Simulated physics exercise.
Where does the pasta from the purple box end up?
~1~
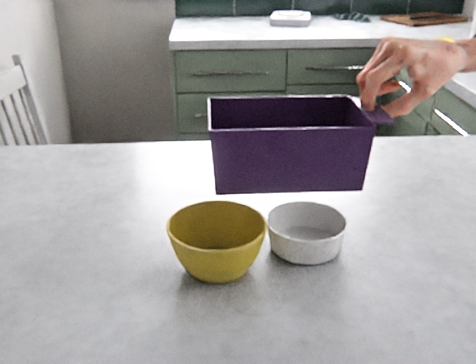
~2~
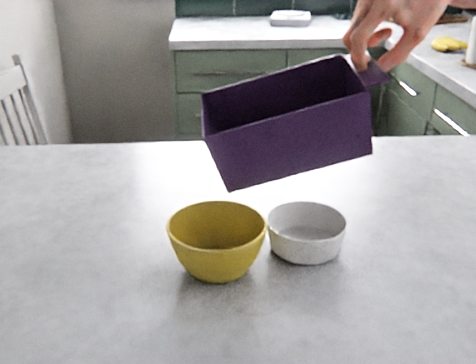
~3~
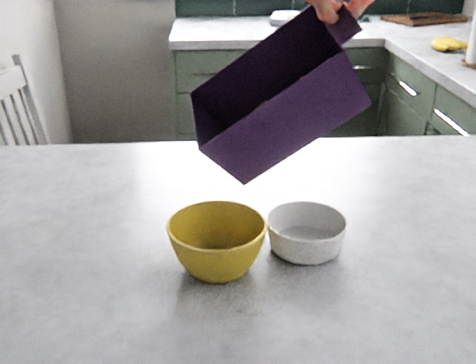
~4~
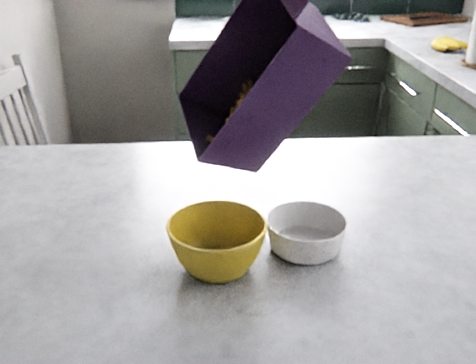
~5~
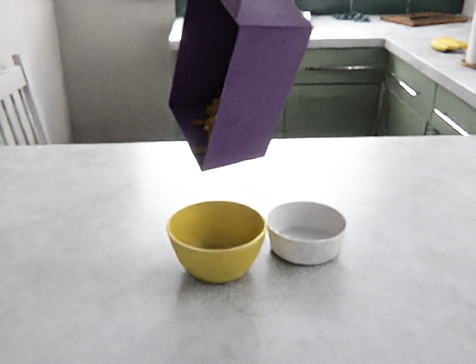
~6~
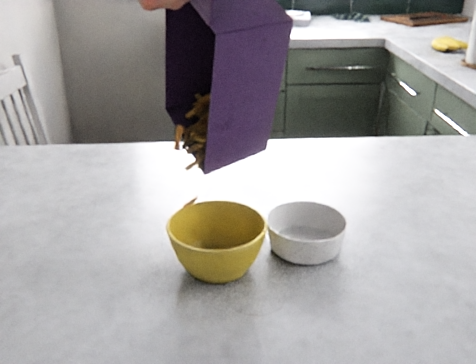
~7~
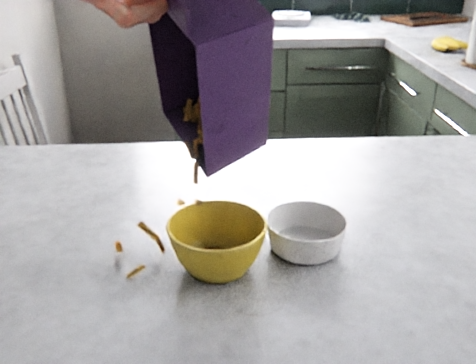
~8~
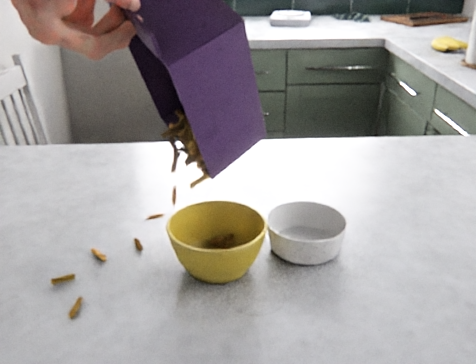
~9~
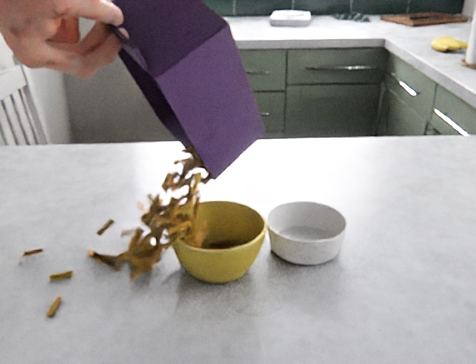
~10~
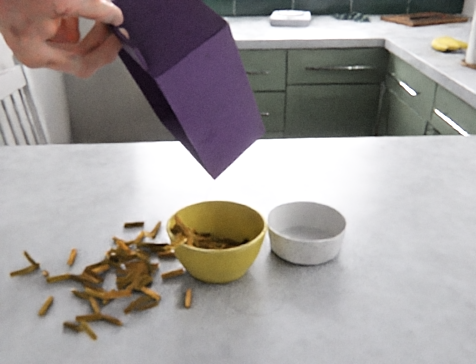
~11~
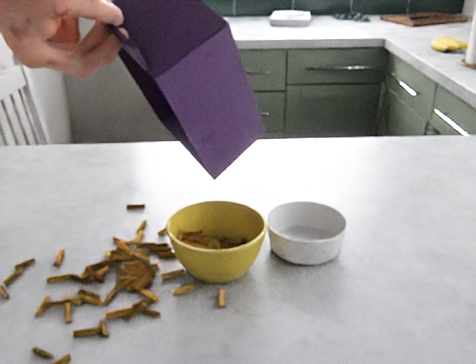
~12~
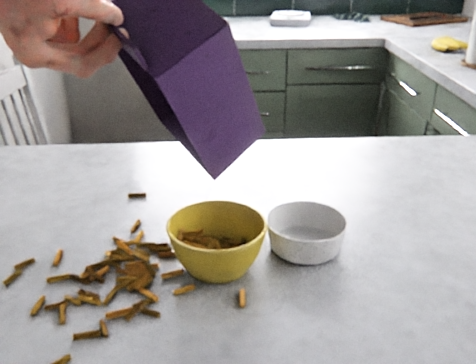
A good share of it lands in the yellow bowl and another good share lies scattered on the table, mostly to the left of the bowl. The white dish gets none.
